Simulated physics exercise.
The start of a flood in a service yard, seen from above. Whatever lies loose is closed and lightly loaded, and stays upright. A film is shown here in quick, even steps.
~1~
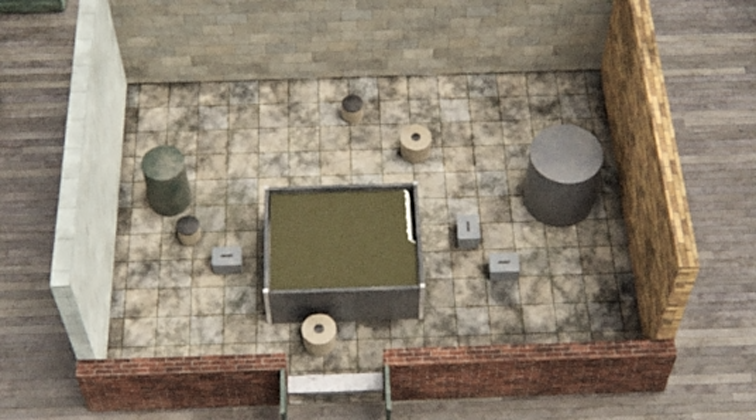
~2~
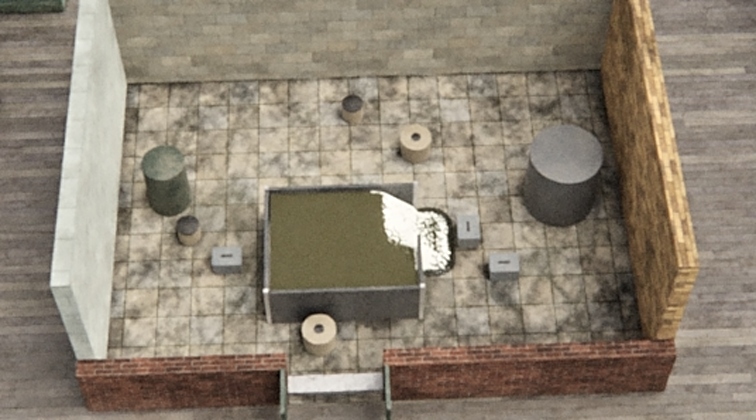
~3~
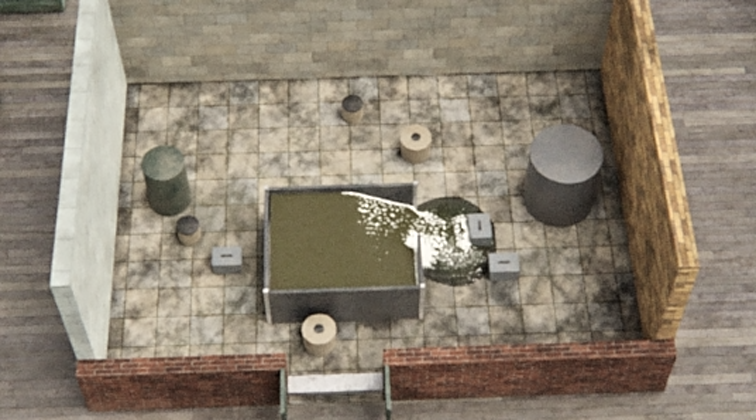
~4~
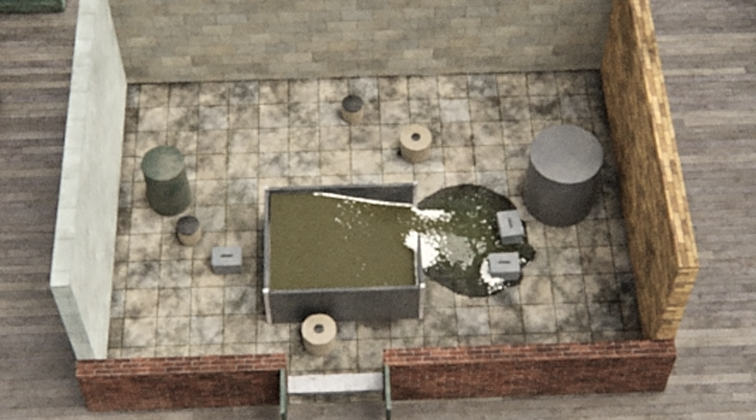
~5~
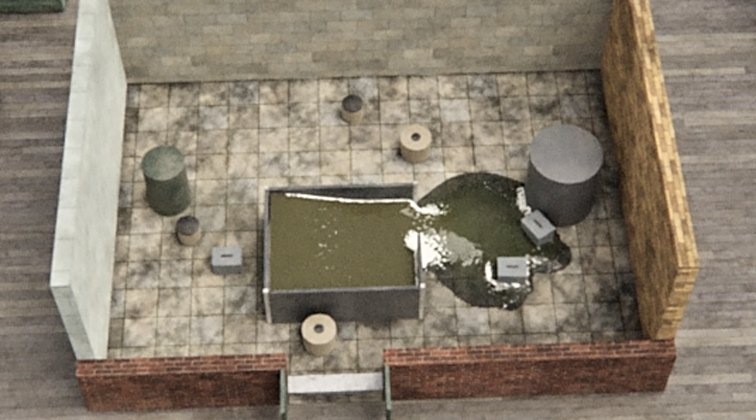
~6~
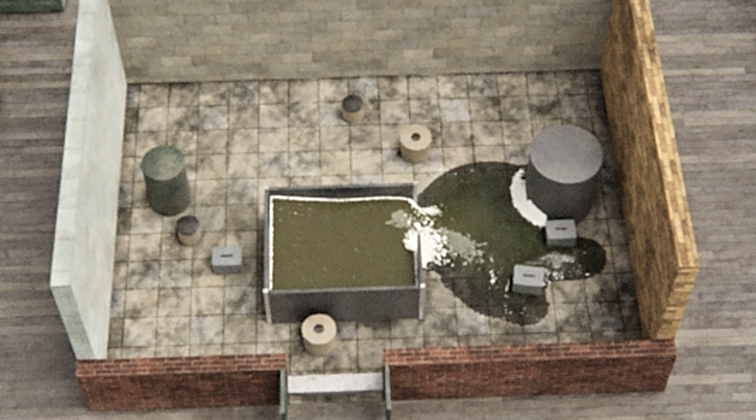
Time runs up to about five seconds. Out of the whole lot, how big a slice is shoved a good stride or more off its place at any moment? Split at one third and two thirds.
A third to two thirds.
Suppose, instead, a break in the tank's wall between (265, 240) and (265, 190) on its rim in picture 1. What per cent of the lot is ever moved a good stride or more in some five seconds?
That works out to some 40 %.
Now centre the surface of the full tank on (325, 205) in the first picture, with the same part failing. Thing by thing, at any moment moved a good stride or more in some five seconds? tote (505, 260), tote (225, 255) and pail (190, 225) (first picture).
Result per object - went far, stayed close, stayed close.
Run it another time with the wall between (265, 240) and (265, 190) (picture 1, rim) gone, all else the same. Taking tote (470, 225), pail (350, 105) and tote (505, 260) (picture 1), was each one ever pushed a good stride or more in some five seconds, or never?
As listed: Under that, never so far, never so far.
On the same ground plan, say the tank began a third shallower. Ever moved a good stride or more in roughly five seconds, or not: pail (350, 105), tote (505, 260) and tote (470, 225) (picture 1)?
One: Stayed below the mark. Two: Passed the mark. Three: Passed the mark.
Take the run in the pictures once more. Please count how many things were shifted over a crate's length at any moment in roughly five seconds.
That adds up to 3.
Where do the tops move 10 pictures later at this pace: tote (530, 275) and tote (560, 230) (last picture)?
Approximately (610, 327) for one and (618, 208) for the other.
A moment on, 2 of 7 are well off their spots; 1 afloat.
Next, 2 of 7 are well off their spots; 2 afloat.
Later, 2 of 7 are well off their spots; 2 afloat.
In the end, 3 of 7 are well off their spots, and 3 have been at some point; 2 afloat.
